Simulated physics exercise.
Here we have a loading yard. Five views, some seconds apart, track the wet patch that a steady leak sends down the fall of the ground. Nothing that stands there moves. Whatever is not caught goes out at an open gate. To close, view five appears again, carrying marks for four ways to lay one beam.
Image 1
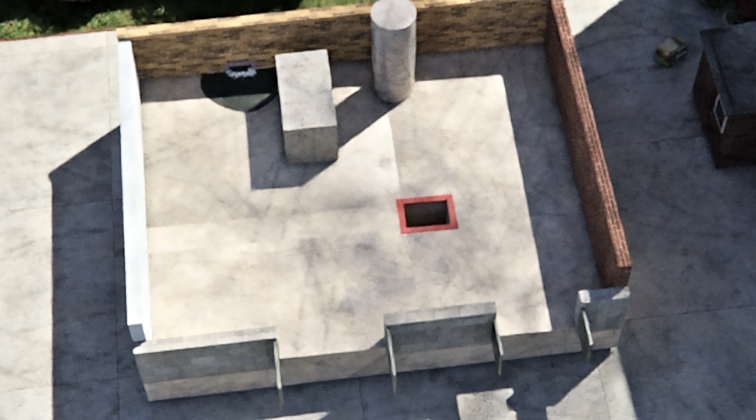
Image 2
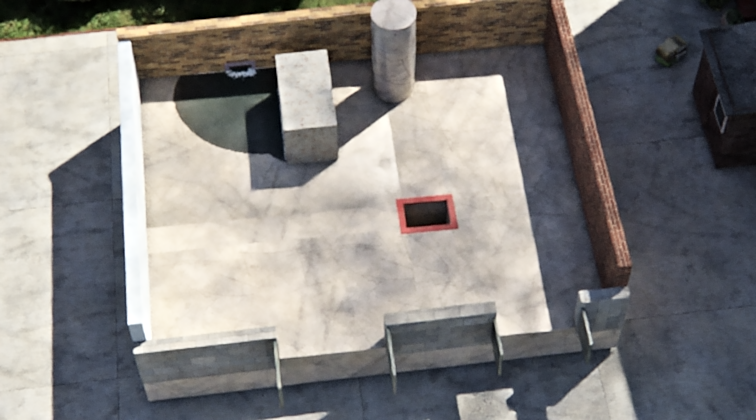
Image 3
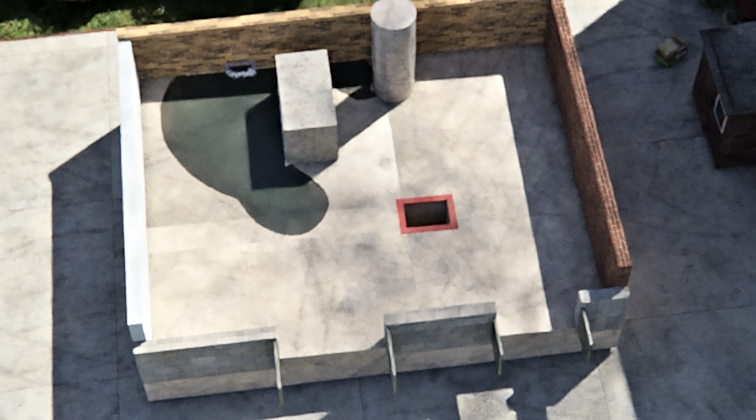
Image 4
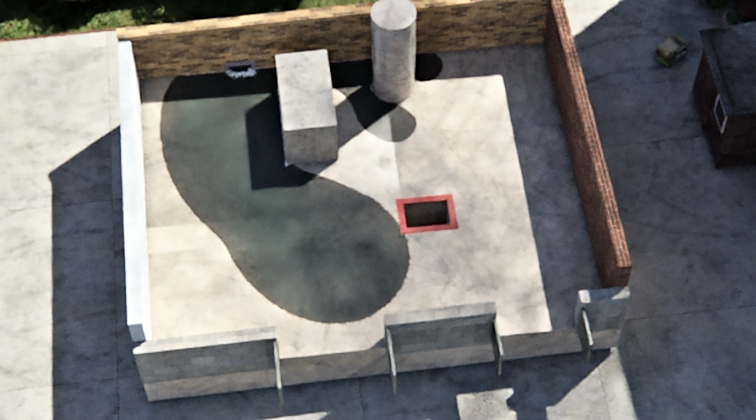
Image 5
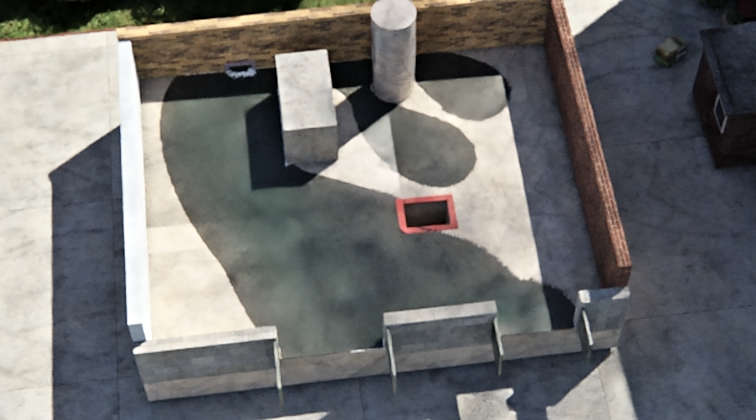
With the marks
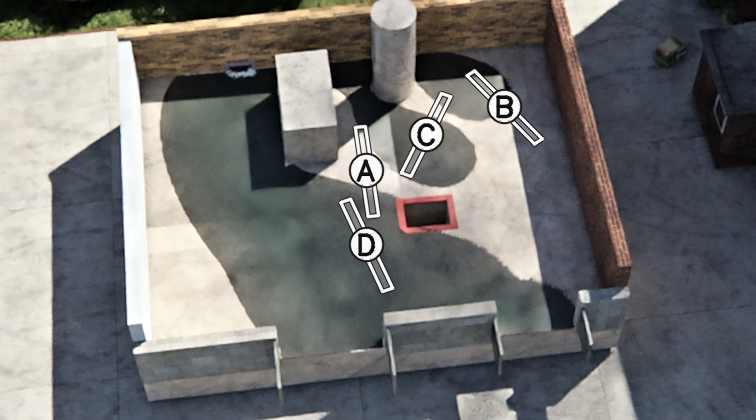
To begin with, a small patch of dark water lies by the back wall of a walled yard, left of a pale block. It spreads around the block and forward across the floor, then widens rightward past the column, reaching the front openings and the red-rimmed pit, which takes in water.
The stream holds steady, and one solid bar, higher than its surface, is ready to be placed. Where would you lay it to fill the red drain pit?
It is C.
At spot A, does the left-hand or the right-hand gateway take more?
The right gate.
On the marked copy, A from (373, 216) to (360, 126); B from (470, 73) to (538, 141); C from (406, 174) to (446, 95); D from (345, 200) to (387, 289).
For spot A, about 2 % of the stream runs into the red drain pit, about 98 % out by the gates.
For spot B, about 4 % of the stream runs into the red drain pit, about 95 % out by the gates.
For spot C, about 9 % of the stream runs into the red drain pit, about 90 % out by the gates.
For spot D, about 3 % of the stream runs into the red drain pit, about 96 % out by the gates.
